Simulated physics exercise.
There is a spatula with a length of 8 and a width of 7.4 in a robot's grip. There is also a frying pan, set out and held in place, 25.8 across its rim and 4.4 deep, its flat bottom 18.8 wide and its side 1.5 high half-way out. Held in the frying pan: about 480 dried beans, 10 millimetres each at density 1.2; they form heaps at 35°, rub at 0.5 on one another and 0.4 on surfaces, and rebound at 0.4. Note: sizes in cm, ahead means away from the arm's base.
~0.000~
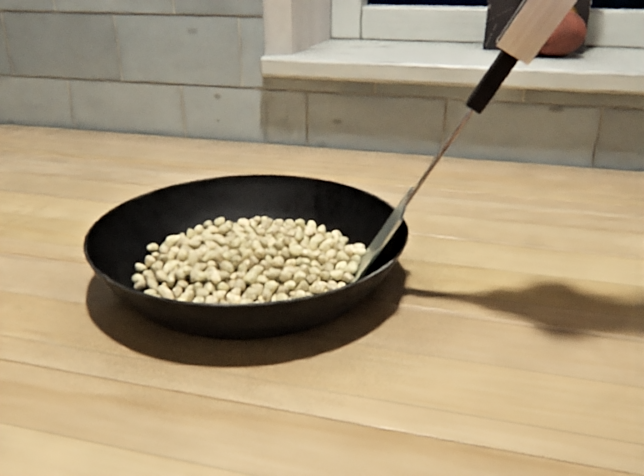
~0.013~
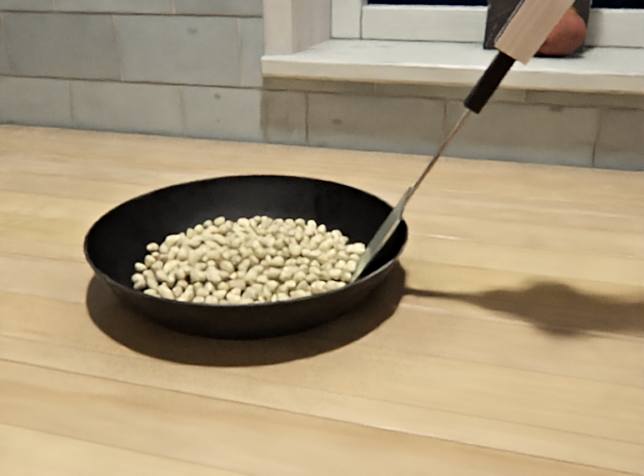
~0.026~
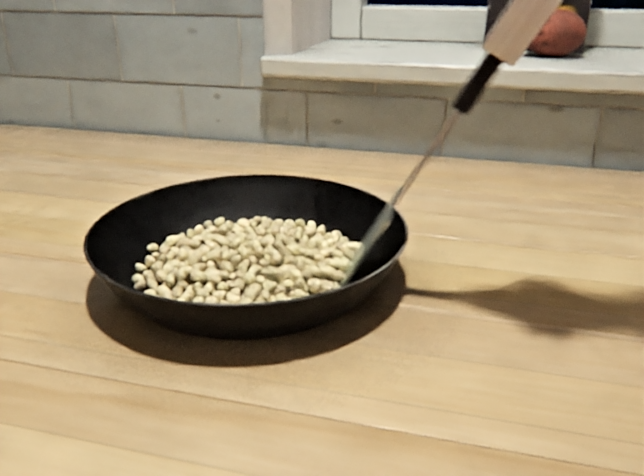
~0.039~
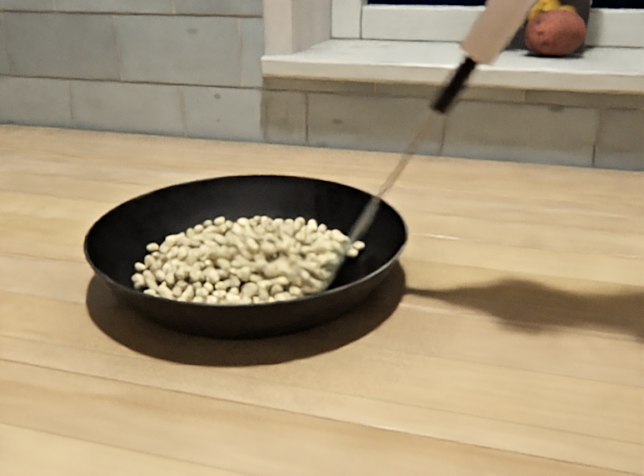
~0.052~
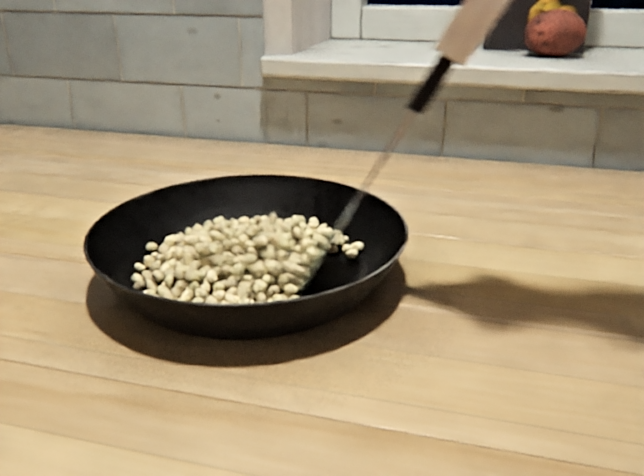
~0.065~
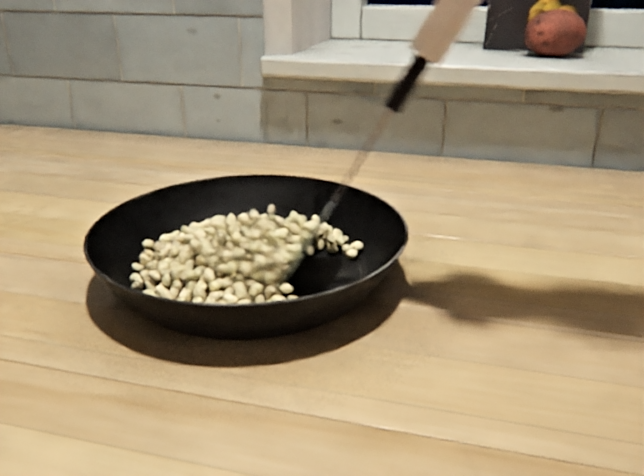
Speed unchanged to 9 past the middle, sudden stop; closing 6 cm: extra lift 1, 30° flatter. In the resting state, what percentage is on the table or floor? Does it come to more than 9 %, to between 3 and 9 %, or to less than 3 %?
It comes to more than 9 %.
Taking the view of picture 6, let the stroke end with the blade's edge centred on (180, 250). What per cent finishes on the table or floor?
The share ending on the table or floor is about 5 per cent.
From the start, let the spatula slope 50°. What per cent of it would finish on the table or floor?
Then about 15 per cent.
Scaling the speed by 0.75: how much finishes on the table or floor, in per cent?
Estimate: Close to 10 %.
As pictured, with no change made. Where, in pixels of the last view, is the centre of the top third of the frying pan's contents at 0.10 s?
Near (223, 246).
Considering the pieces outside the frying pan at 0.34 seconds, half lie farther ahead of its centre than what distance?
16 cm.
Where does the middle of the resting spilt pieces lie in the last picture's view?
I'd place it close to (61, 247).
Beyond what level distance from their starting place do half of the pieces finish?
Somewhere around 5 centimetres, I'd say.
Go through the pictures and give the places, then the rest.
In the first frame, spatula top edge at (407, 202), sloping 61°; upper third of the load around (255, 255), from x 140 to 360, top at y 220; 475 in the frying pan.
In the second frame, spatula top edge at (405, 202), sloping 61°; upper third of the load around (255, 255), from x 140 to 360, top at y 220.
In the third frame, spatula top edge at (395, 203), sloping 61°; upper third of the load around (257, 256), from x 140 to 360, top at y 220.
In the fourth frame, spatula top edge at (376, 203), sloping 61°; upper third of the load around (258, 253), from x 140 to 360, top at y 220.
In the fifth frame, spatula top edge at (356, 201), sloping 61°; upper third of the load around (253, 247), from x 135 to 360, top at y 220.
In the sixth frame, spatula top edge at (335, 199), sloping 61°; upper third of the load around (247, 244), from x 135 to 360, top at y 210; 475 in the frying pan.
After 0.10 s, sloping 61°, highest piece 5 above the table; 475 in the frying pan.
After 0.13 s, sloping 53°, highest piece 5 above the table; 475 in the frying pan.
After 0.34 s, sloping 31°, highest piece 8 above the table; 414 in the frying pan, 52 on the table or floor, 9 on the blade or in flight.
After 1.39 s, sloping 31°, highest piece 5 above the table; 414 in the frying pan, 61 on the table or floor.
At rest, 414 in the frying pan, 61 on the table or floor. That is 13 % on the table or floor.
